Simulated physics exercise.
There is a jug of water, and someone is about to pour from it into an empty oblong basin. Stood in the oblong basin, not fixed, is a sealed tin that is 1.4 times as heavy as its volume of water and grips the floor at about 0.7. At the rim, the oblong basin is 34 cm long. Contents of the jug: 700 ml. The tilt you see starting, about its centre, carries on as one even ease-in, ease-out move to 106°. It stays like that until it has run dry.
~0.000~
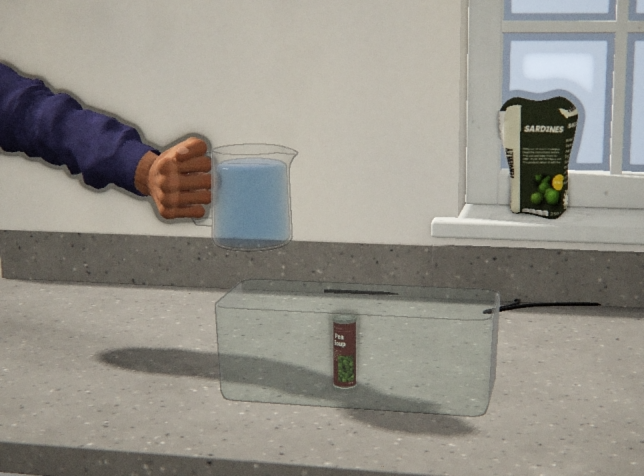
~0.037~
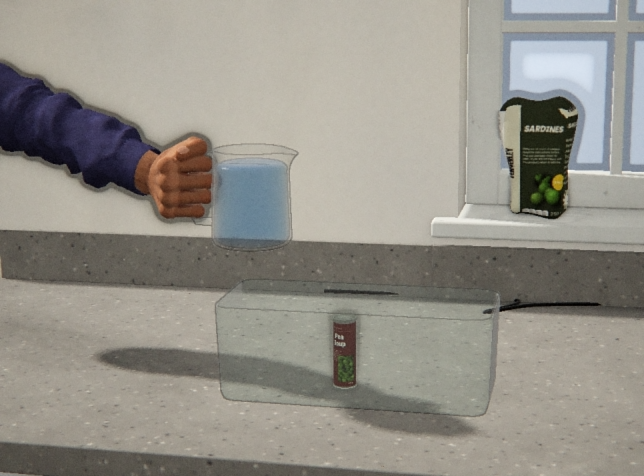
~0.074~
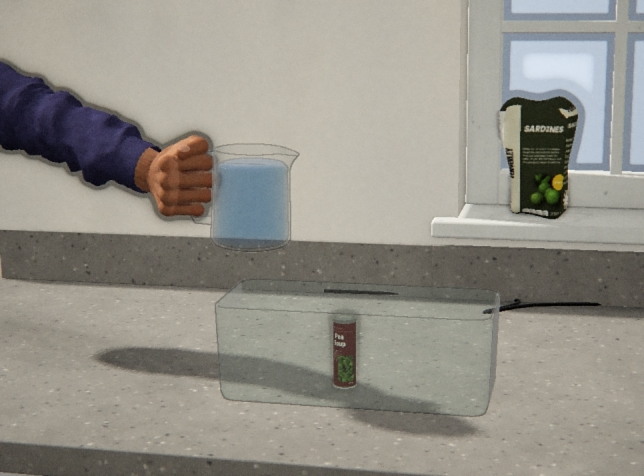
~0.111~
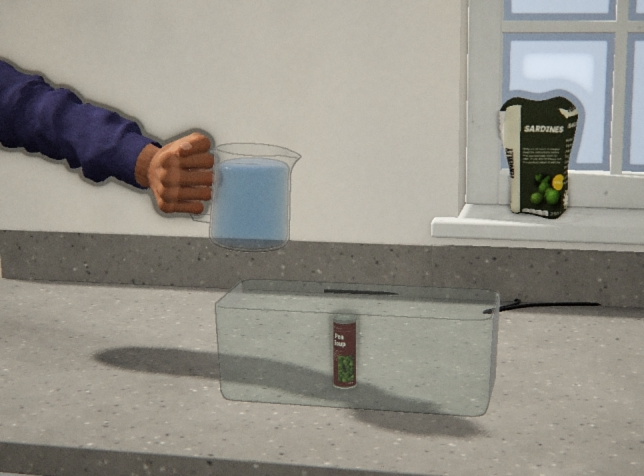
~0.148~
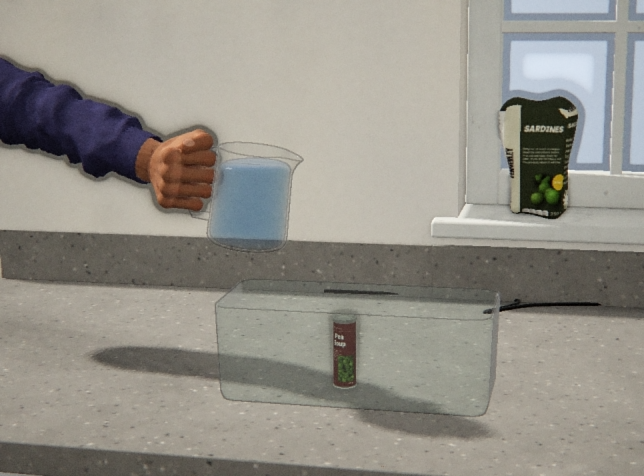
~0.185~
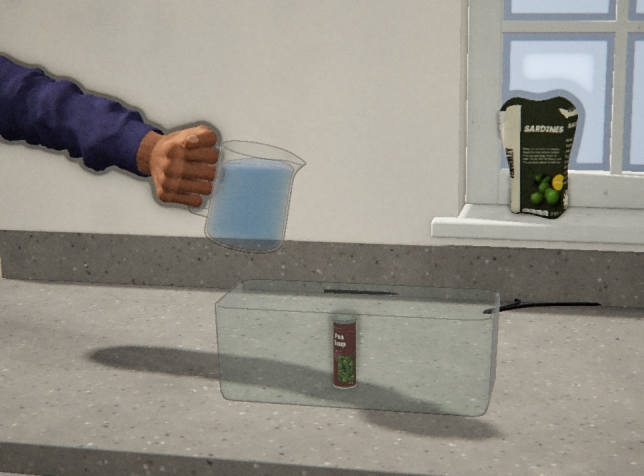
On a speckled grey counter near a window, a hand at the left holds a clear jug of blue liquid above a transparent oblong basin containing a small tin; the jug stays level, then tilts slightly to the right.
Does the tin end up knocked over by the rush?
Odds are it weathers it.
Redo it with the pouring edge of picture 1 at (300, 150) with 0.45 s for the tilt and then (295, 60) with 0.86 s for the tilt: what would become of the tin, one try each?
First it stays on its base; then it stays on its base.
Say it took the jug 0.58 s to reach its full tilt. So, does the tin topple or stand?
Holds steady.
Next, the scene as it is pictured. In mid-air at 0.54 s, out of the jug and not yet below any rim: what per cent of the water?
About 16 per cent.
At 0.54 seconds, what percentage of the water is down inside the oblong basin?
Some 3 per cent.
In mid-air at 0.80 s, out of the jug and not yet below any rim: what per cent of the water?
20 per cent or so.
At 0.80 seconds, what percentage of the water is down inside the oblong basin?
Roughly 50 %.
Then, 0.54 s in, the tilt is 73° and 82 per cent is still to pour; the tin stands where it began.
Then, 0.80 s in, the tilt is 105° and 30 per cent is still to pour; the tin stands where it began.
Then, 1.07 s in, the tilt is 106° and 5 per cent is still to pour; the tin stands where it began.
Then, 1.36 s in, the tilt is 106° and 0 per cent is still to pour; the tin stands where it began.
Finally, the tin stands where it began.
